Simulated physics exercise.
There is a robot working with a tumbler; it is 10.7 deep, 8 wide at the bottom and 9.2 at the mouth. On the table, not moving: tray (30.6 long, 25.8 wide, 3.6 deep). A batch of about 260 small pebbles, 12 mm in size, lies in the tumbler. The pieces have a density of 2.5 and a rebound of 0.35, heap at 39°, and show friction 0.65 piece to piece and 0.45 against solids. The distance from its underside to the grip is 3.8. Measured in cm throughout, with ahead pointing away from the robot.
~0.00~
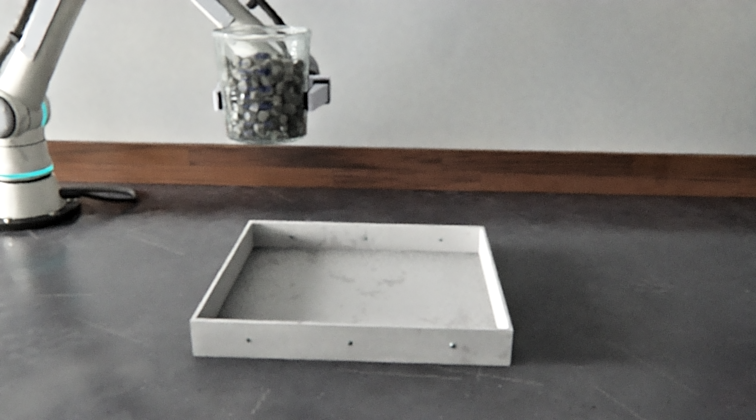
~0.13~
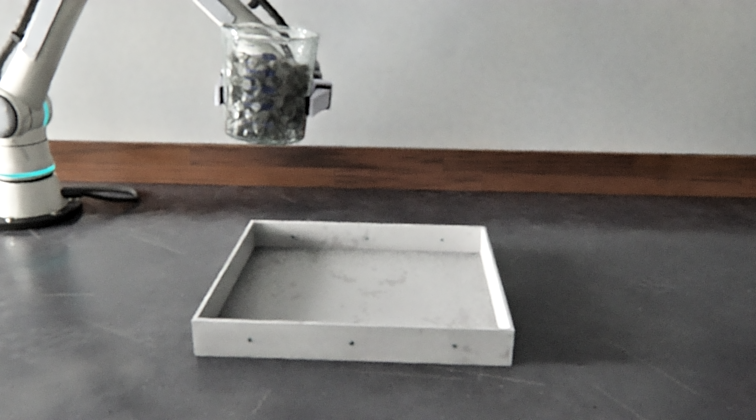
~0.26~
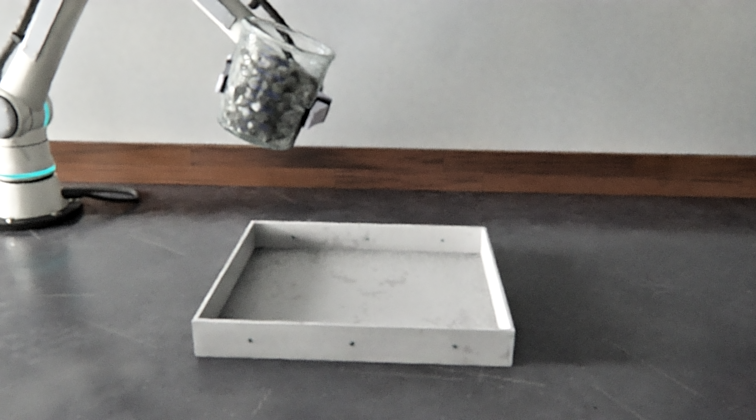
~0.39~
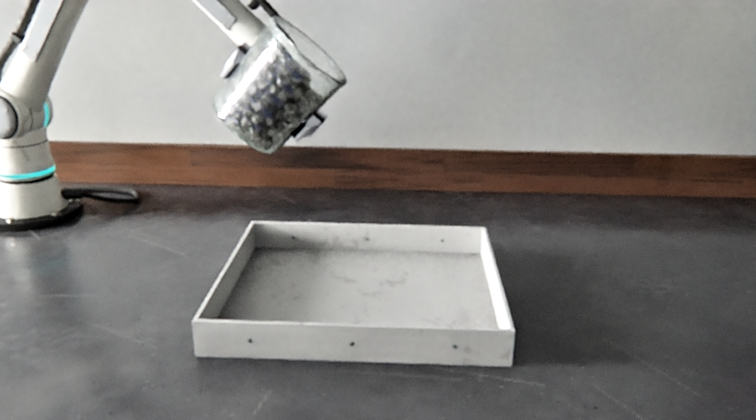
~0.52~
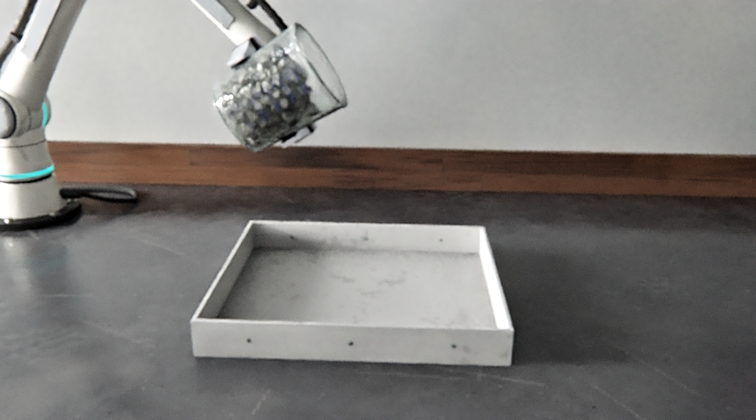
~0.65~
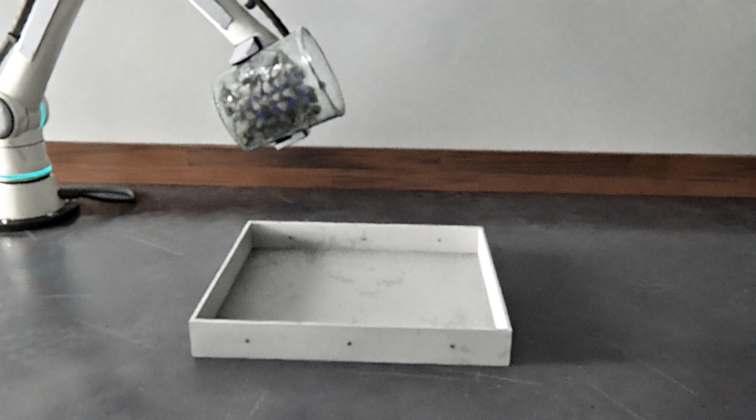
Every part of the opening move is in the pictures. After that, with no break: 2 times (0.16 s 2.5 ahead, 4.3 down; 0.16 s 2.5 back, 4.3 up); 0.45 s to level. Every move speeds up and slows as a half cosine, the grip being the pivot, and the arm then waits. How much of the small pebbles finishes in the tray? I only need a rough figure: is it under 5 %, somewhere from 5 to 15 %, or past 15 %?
Roughly, it is under 5 %.
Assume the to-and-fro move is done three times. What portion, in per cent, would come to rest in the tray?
Then about 0 per cent.
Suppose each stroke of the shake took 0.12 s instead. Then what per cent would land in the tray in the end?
I'd expect close to 5 per cent then.
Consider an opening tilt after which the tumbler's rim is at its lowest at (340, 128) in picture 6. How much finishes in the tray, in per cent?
Around 5 per cent of it.
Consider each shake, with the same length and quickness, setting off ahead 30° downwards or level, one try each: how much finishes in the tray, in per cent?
First try about 5 %, second try about 15 %.
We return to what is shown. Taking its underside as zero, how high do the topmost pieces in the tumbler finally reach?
Around 10.5 cm above the underside.
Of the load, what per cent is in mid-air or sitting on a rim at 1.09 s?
It amounts to roughly 0 in a hundred.
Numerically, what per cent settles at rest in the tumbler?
About 100 per cent.
By 1.09 s, tilted 64° forward, highest piece 23 above the table; 260 in the tumbler.
By 1.52 s, tilted 30° forward, highest piece 27 above the table; 260 in the tumbler.
By 1.94 s, level, highest piece 30 above the table; 260 in the tumbler.
By 2.99 s, level, highest piece 30 above the table; 260 in the tumbler.
Final count, 260 in the tumbler. That is 0 % in the tray.
